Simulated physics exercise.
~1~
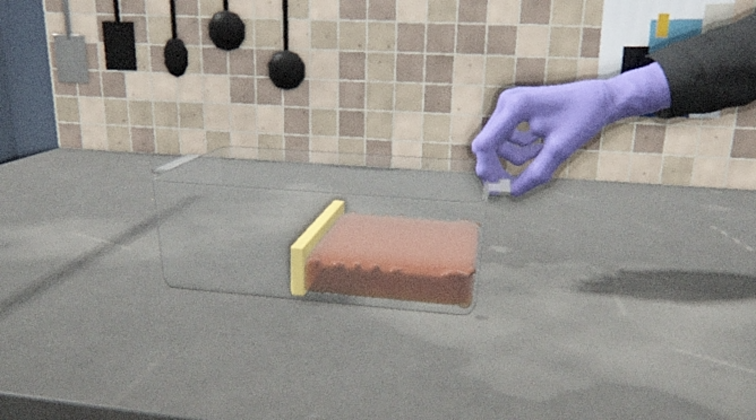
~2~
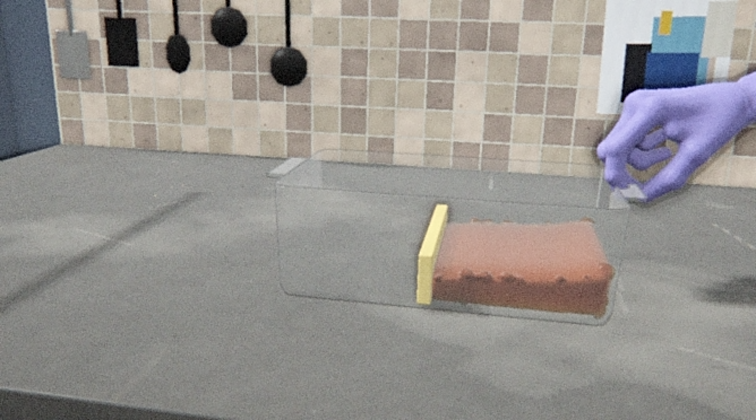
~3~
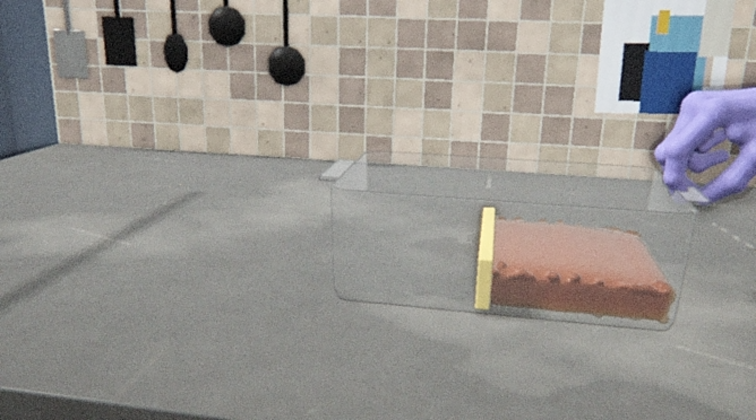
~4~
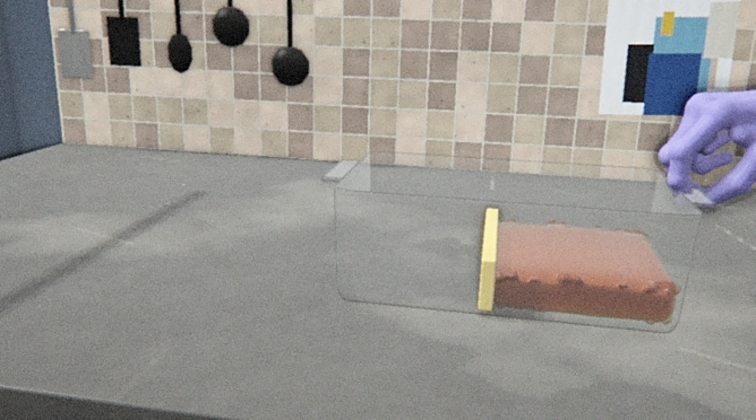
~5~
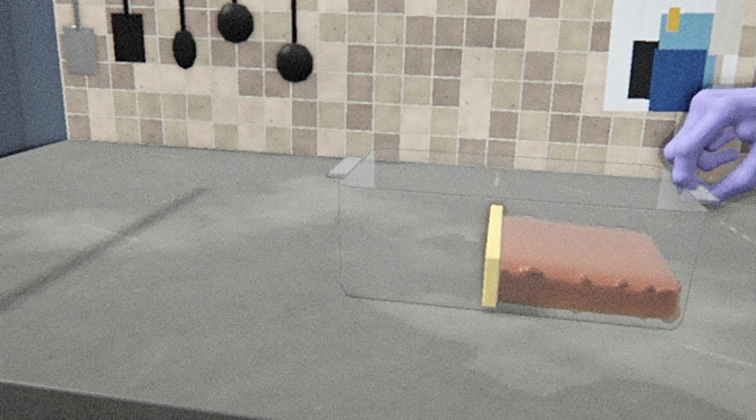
On a grey kitchen counter, before a tiled wall hung with dark utensils, a clear oblong tub sits with a pale yellow upright divider inside it and reddish-brown liquid filling the part to its right. A purple-gloved hand holds the tub near its upper right end and pulls it to the right. The tub slides across the counter, the divider staying upright and the liquid travelling along with it. The tub then comes to rest farther right, the hand still beside its end. The left part looks practically clear, and no liquid lies on the counter.
